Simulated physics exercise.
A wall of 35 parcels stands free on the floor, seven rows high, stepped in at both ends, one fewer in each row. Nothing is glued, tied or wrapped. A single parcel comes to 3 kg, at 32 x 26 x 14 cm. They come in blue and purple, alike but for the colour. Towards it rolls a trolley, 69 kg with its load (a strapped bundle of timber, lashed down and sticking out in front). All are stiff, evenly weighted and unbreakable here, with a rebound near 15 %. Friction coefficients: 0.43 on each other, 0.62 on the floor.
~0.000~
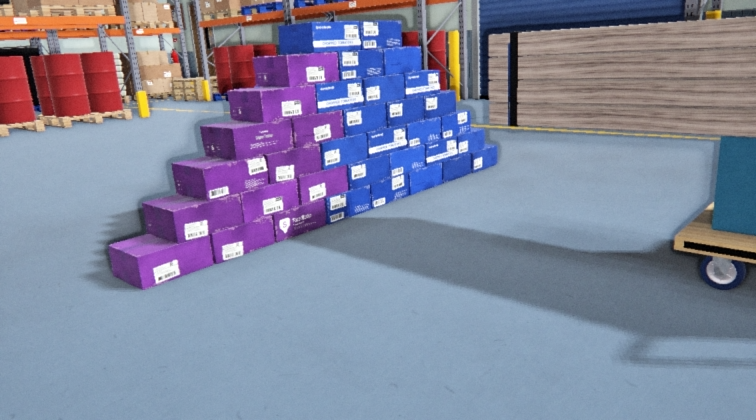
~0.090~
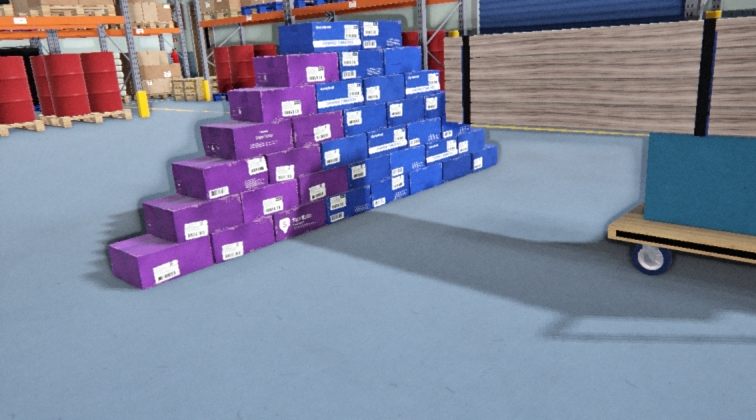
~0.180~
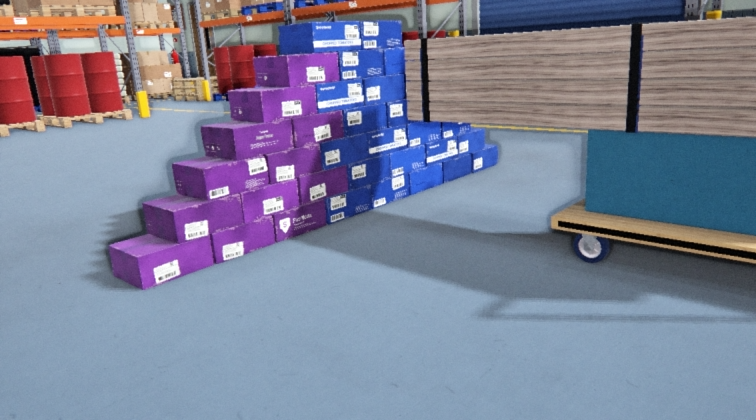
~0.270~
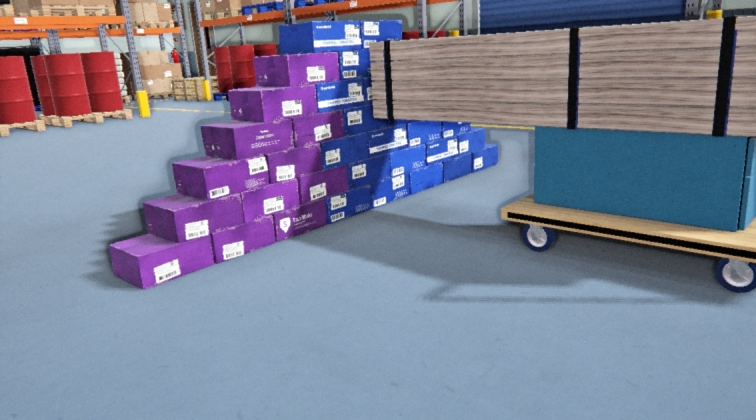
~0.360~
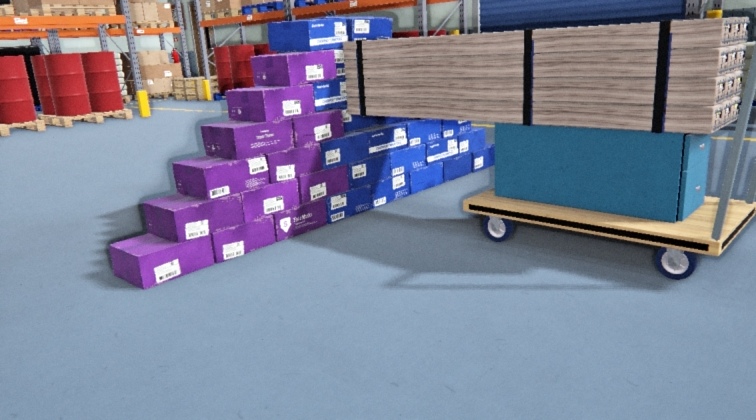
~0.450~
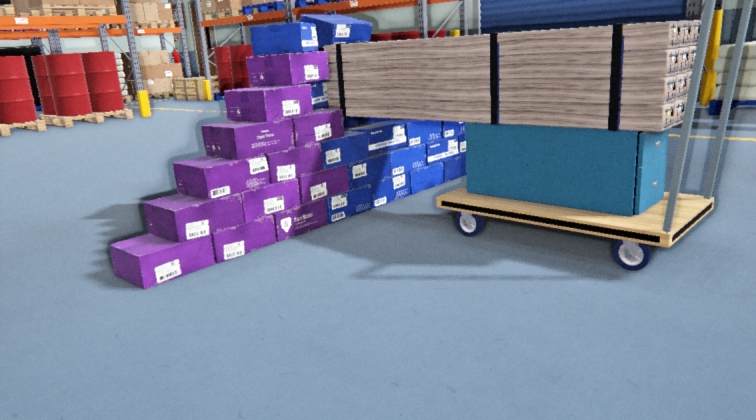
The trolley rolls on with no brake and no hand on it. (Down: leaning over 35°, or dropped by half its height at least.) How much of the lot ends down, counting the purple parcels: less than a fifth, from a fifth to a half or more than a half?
Ending down: Under a fifth.
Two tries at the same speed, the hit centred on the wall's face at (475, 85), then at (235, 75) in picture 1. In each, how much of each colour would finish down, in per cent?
Blue 10 then 0, purple 0 then 10 per cent.
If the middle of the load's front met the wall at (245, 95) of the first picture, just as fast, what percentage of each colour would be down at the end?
In that case blue 0, purple 20 per cent.
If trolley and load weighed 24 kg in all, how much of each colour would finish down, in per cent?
Then blue 40, purple 10 per cent.
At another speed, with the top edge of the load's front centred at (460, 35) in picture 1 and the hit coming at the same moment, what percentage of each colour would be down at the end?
In that case blue 40, purple 10 per cent.
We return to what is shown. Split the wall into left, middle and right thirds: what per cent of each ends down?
In per cent: Left 0, middle 50, right 10.
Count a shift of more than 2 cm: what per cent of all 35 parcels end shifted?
It is 70 per cent.
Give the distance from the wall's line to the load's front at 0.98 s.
Some 90 cm beyond.
After 0.64 s, load 53 cm past the wall's line, still rolling; none of the 12 purple parcels down (8 of 35 in all colours); top purple parcel leaning 27°; top blue parcel leaning 29°, 12 cm lower.
After 0.98 s, load 92 cm past the wall's line, still rolling; 1 of the 12 purple parcels down (10 of 35 in all colours); top purple parcel on its side; top blue parcel leaning 53°, 74 cm lower.
At rest (2.7 s), load 97 cm past the wall's line, stopped; 1 of the 12 purple parcels down (10 of 35 in all colours); top purple parcel upside down; top blue parcel on its side. That is 8 per cent. As the last picture would show them, middles, top purple parcel near (220, 191), top blue parcel near (181, 185).
